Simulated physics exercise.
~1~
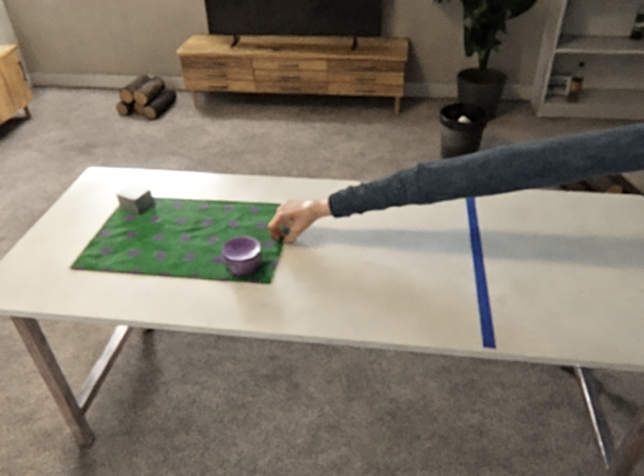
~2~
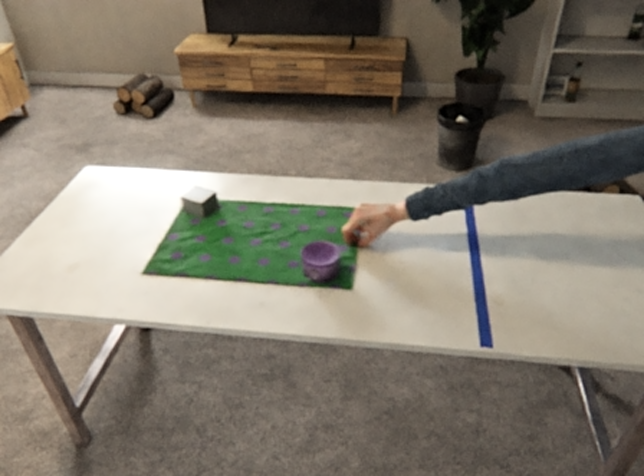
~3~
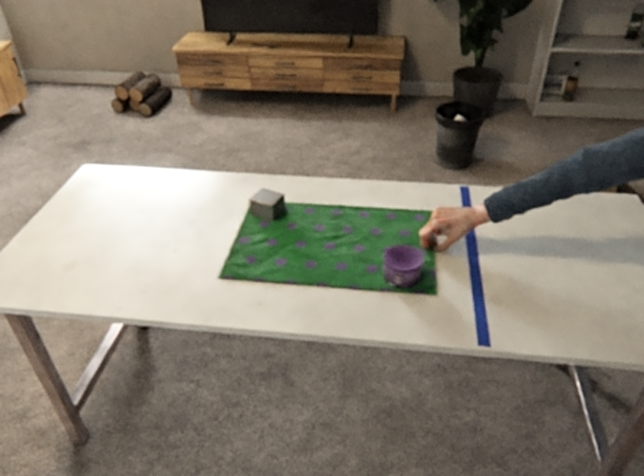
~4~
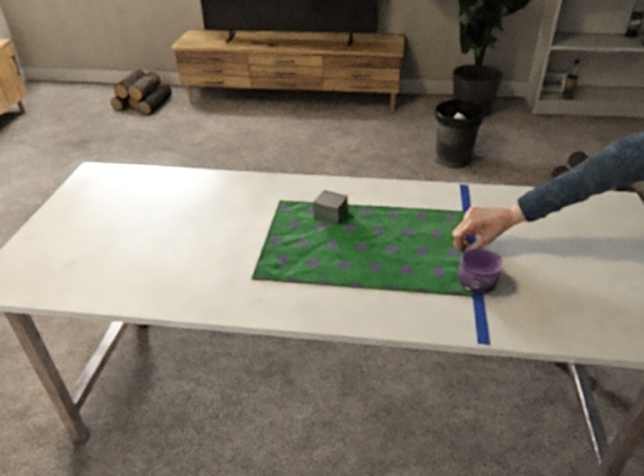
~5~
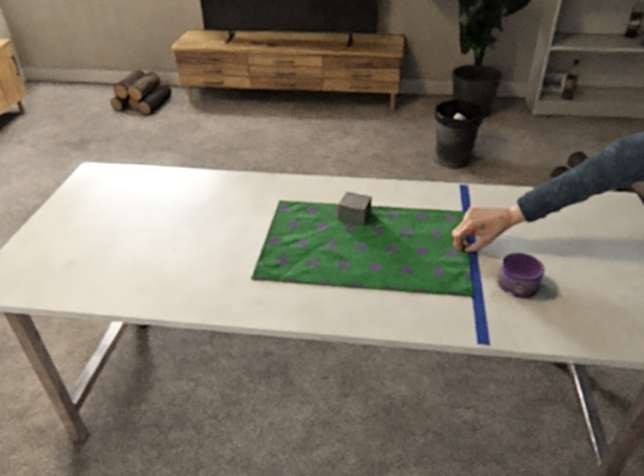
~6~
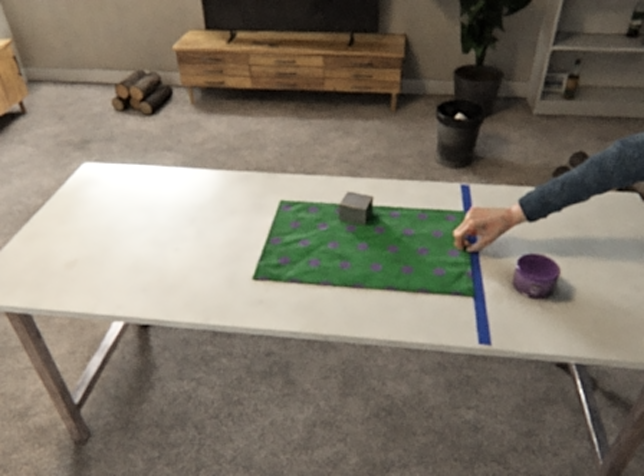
A hand drags the green cloth right to the tape; the bowl slides off, the block stays.
